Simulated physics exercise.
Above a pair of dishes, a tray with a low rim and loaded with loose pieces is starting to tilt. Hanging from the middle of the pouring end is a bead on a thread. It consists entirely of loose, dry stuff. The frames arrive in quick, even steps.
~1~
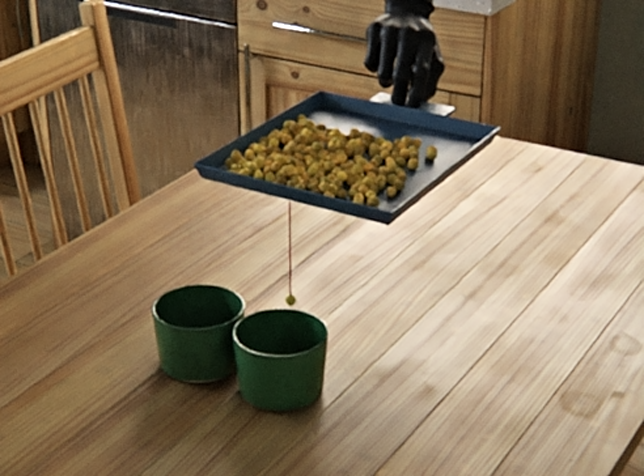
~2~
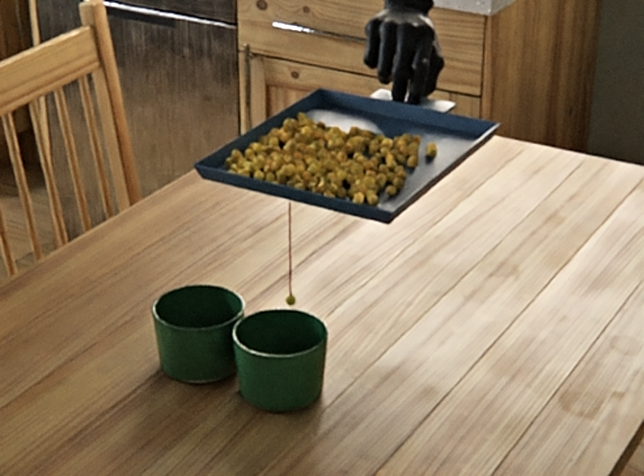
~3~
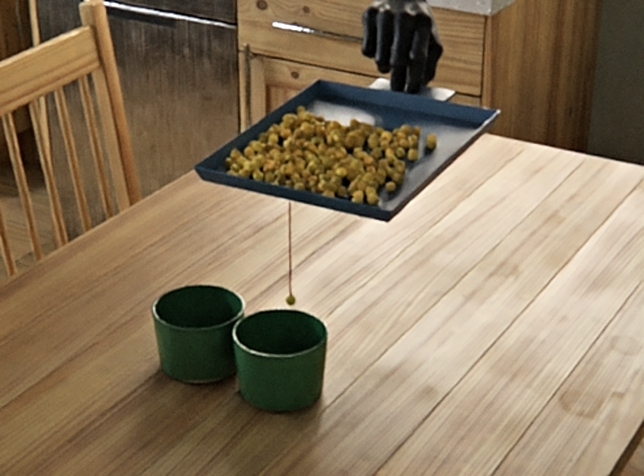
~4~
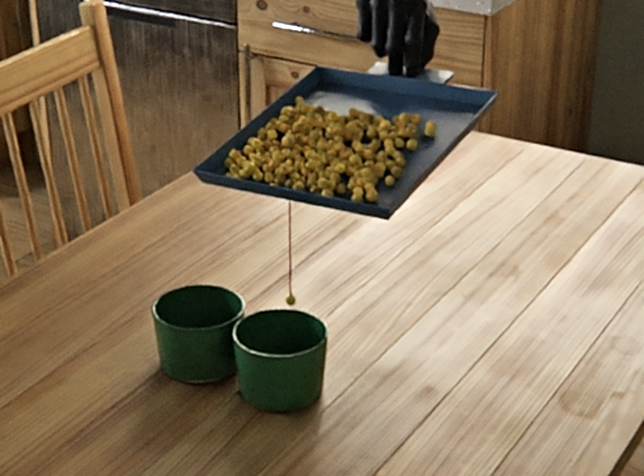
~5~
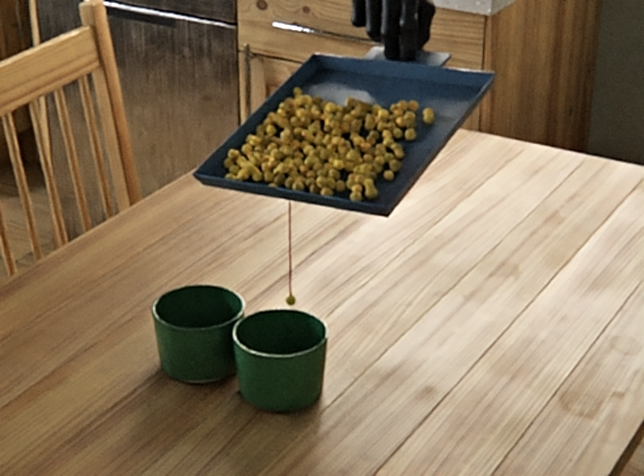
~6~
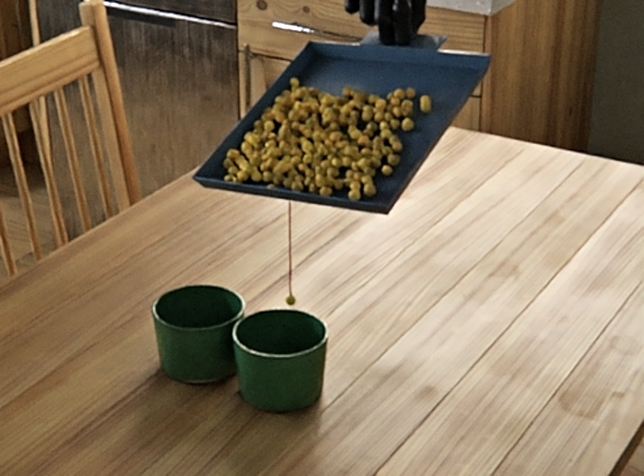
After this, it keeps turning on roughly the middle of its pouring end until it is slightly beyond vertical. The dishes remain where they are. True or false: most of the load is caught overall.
True.
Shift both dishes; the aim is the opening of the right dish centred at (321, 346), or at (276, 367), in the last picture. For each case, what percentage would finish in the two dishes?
Some 50 percent in the first case, 30 percent in the second.
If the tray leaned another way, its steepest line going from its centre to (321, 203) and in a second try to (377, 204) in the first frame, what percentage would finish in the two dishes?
Respectively close to 40 and 10 in a hundred.
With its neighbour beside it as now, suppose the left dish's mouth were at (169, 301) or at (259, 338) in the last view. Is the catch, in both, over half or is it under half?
Result, first setup: A majority share; second setup: A minority share.
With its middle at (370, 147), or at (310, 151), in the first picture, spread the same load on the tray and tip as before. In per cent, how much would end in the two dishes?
First case around 70 %, second case around 80 %.
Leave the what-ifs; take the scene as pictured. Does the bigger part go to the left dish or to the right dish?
Fuller side: Left of the pair.
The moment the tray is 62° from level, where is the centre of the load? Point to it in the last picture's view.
The middle of the load sits near (274, 141).
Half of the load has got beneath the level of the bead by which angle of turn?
A tilt of roughly 110°.
Soon, tray tipped steeply; nearly all on the tray; a stray few in the left dish; a stray few in the air.
A while on, tray tipped right over; nearly all on the tray; a stray few in the right dish; a small part in the left dish; a stray few outside both; a stray few in the air.
Towards the end, tray tipped past a quarter turn; about a quarter in the right dish; about half in the left dish; about a quarter outside both.
Finally, tray tipped past a quarter turn; about a quarter in the right dish; about half in the left dish; about a quarter outside both.
